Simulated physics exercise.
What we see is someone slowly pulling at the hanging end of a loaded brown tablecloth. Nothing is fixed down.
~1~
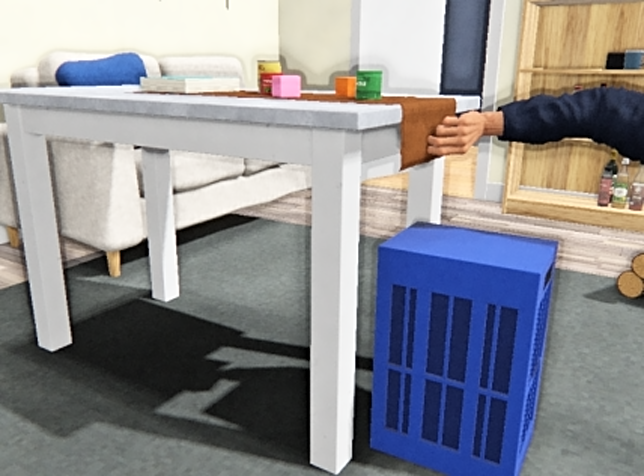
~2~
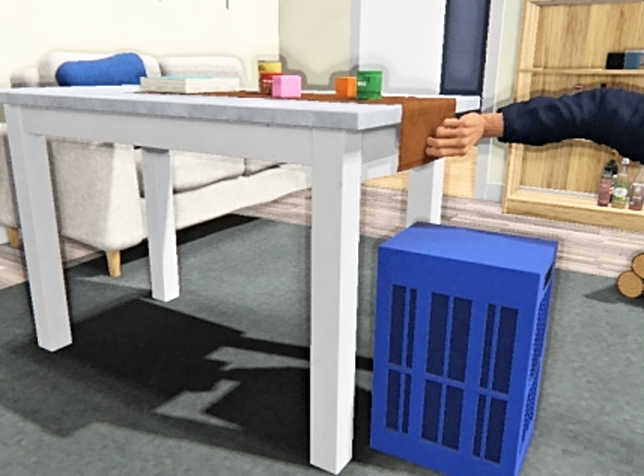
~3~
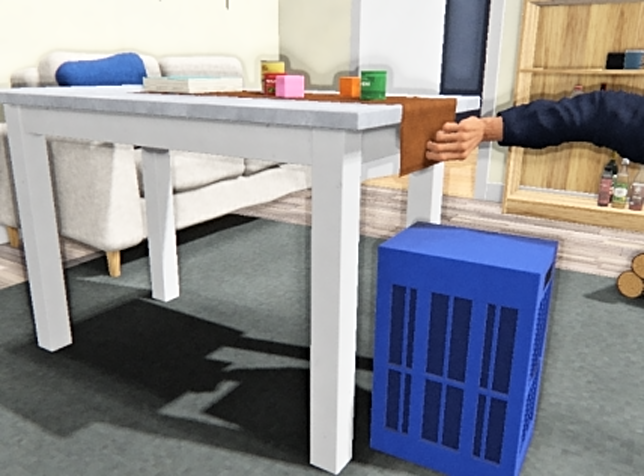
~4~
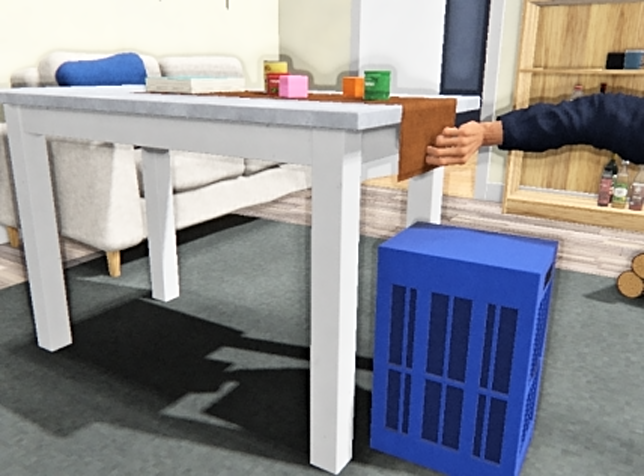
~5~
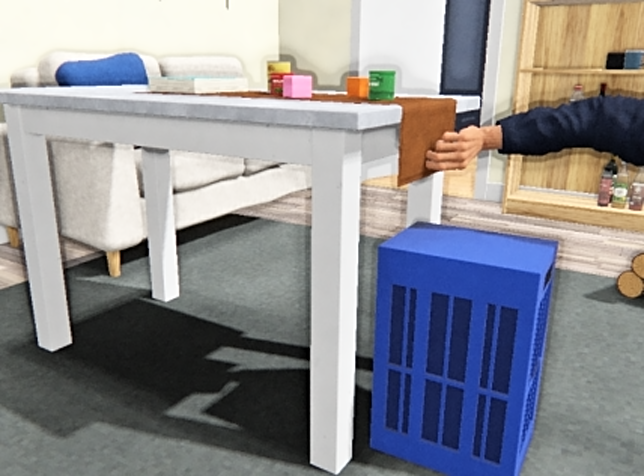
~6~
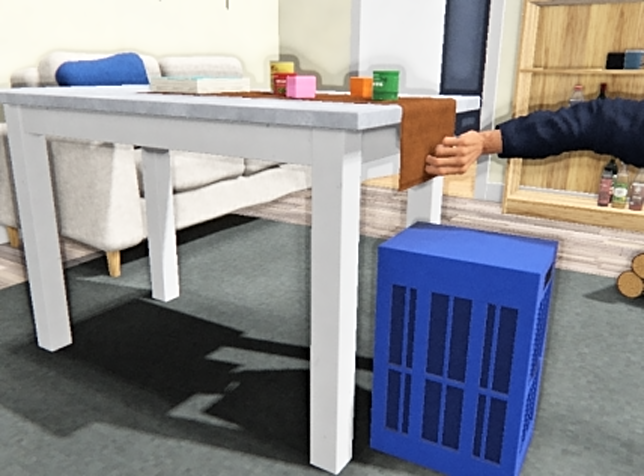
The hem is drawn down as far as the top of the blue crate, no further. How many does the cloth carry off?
The answer is one.
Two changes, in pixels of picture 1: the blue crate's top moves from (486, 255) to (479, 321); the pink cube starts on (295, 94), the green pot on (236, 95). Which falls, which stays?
The pink cube does not fall; the green pot keeps its place on top.
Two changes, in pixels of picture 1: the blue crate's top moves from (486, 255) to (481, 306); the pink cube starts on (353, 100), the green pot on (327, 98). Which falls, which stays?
The pink cube drops off; the green pot drops off.
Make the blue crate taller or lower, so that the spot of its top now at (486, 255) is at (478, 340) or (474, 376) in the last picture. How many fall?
It would be 3 and 4.
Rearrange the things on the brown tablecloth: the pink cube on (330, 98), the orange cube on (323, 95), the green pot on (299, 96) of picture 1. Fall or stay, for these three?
The pink cube keeps its place on top, the orange cube remains up, the green pot keeps its place on top.
Soon after, hem near (426, 216); all still up.
After that, hem on the crate; green pot gone.
In the end, hem on the crate; green pot gone. Over the edge go one.
